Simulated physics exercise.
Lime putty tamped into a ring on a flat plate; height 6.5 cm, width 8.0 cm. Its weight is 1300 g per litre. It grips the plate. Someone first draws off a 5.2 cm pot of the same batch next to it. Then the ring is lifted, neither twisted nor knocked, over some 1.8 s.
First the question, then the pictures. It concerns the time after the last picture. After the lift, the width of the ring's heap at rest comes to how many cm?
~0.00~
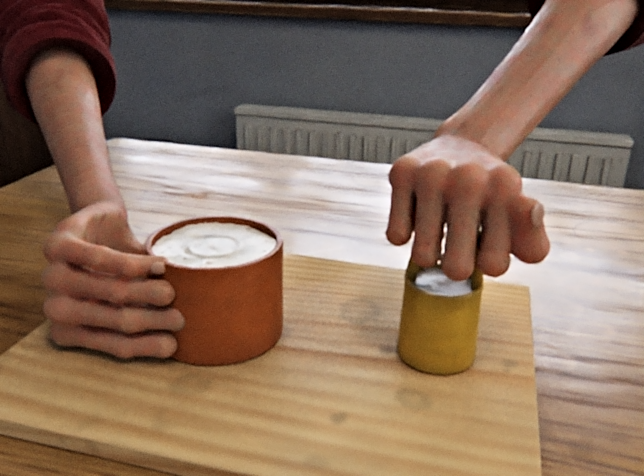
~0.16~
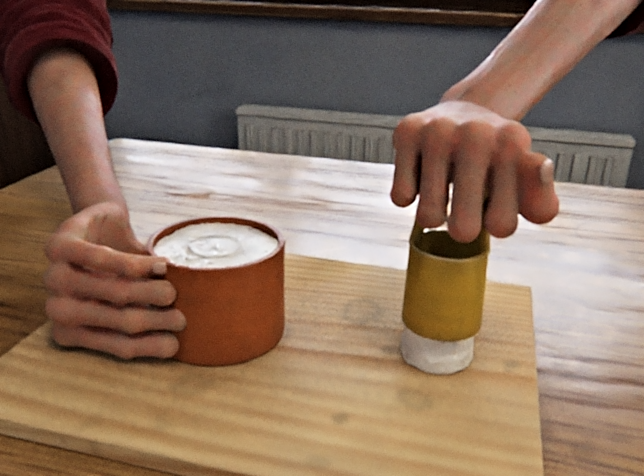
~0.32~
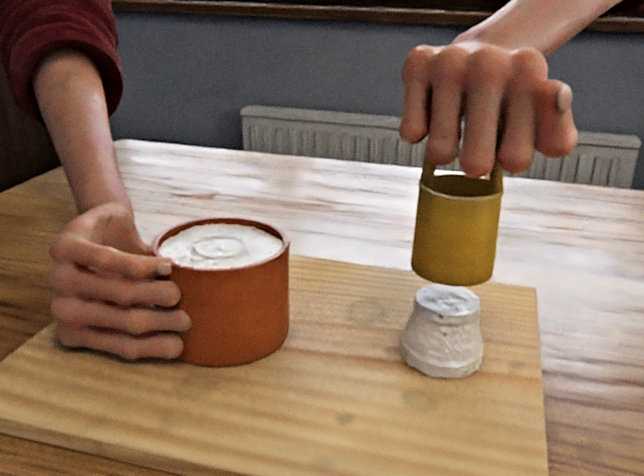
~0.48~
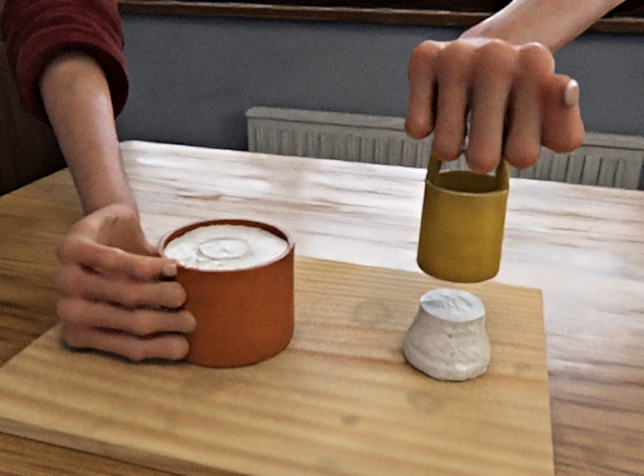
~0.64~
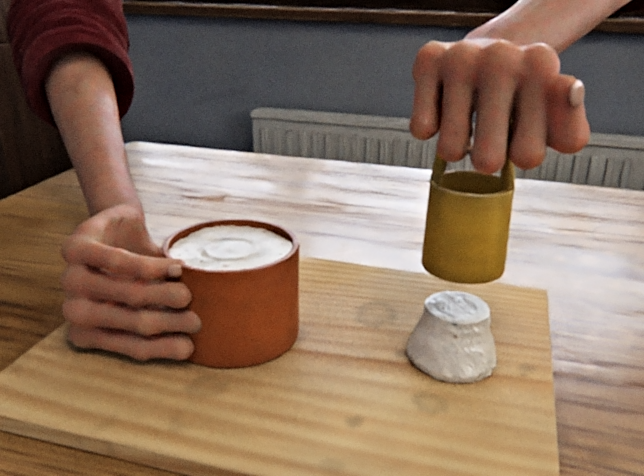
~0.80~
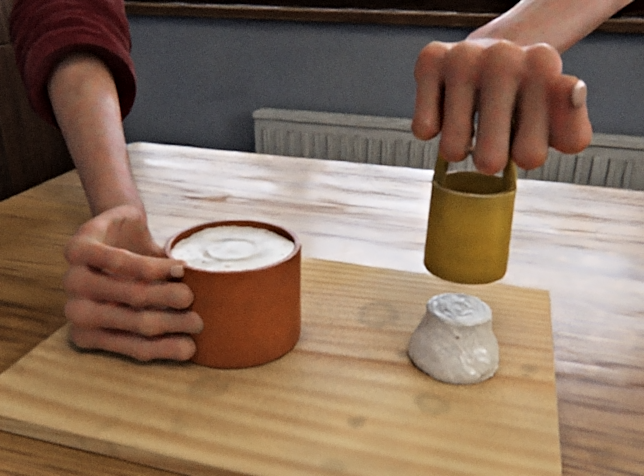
I'd reckon close to 11.8 cm.
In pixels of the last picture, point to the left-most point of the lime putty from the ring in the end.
Near (149, 347).
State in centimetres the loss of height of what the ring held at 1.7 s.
Roughly 1.5 centimetres.
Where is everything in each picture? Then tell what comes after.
In the first picture, middle of the pot's mouth at (443, 283), still down; middle of the ring's top at (215, 244), not yet moved.
In the second picture, middle of the pot's mouth at (449, 248), raised 2.4 cm; middle of the ring's top at (216, 244), not yet moved.
In the third picture, middle of the pot's mouth at (460, 190), raised 6.2 cm; what the pot left 4.2 cm high and 5.4 cm wide, top at (447, 304); middle of the ring's top at (221, 245), not yet moved.
In the fourth picture, middle of the pot's mouth at (466, 186), raised 6.5 cm; what the pot left 4.0 cm high and 5.7 cm wide, top at (452, 308); middle of the ring's top at (226, 246), not yet moved.
In the fifth picture, middle of the pot's mouth at (471, 187), raised 6.5 cm; what the pot left 3.9 cm high and 5.9 cm wide, top at (457, 311); middle of the ring's top at (231, 247), not yet moved.
In the sixth picture, middle of the pot's mouth at (473, 187), raised 6.5 cm; what the pot left 3.8 cm high and 6.0 cm wide, top at (459, 312); middle of the ring's top at (233, 247), not yet moved.
After 1.3 s, the ring is up 1.8 cm; the lime putty has come down 0.2 cm to 6.3 cm and is 8.6 cm wide.
After 1.7 s, the ring is up 4.1 cm; the lime putty has come down 1.5 cm to 5.0 cm and is 11 cm wide.
After 2.2 s, the ring is up 6.9 cm; the lime putty has come down 2.0 cm to 4.5 cm and is 12 cm wide.
After 2.7 s, the ring is clear; the lime putty has come down 2.0 cm to 4.5 cm and is 12 cm wide.
After 3.2 s, at rest, the ring is clear; the lime putty has come down 2.0 cm to 4.5 cm and is 12 cm wide.
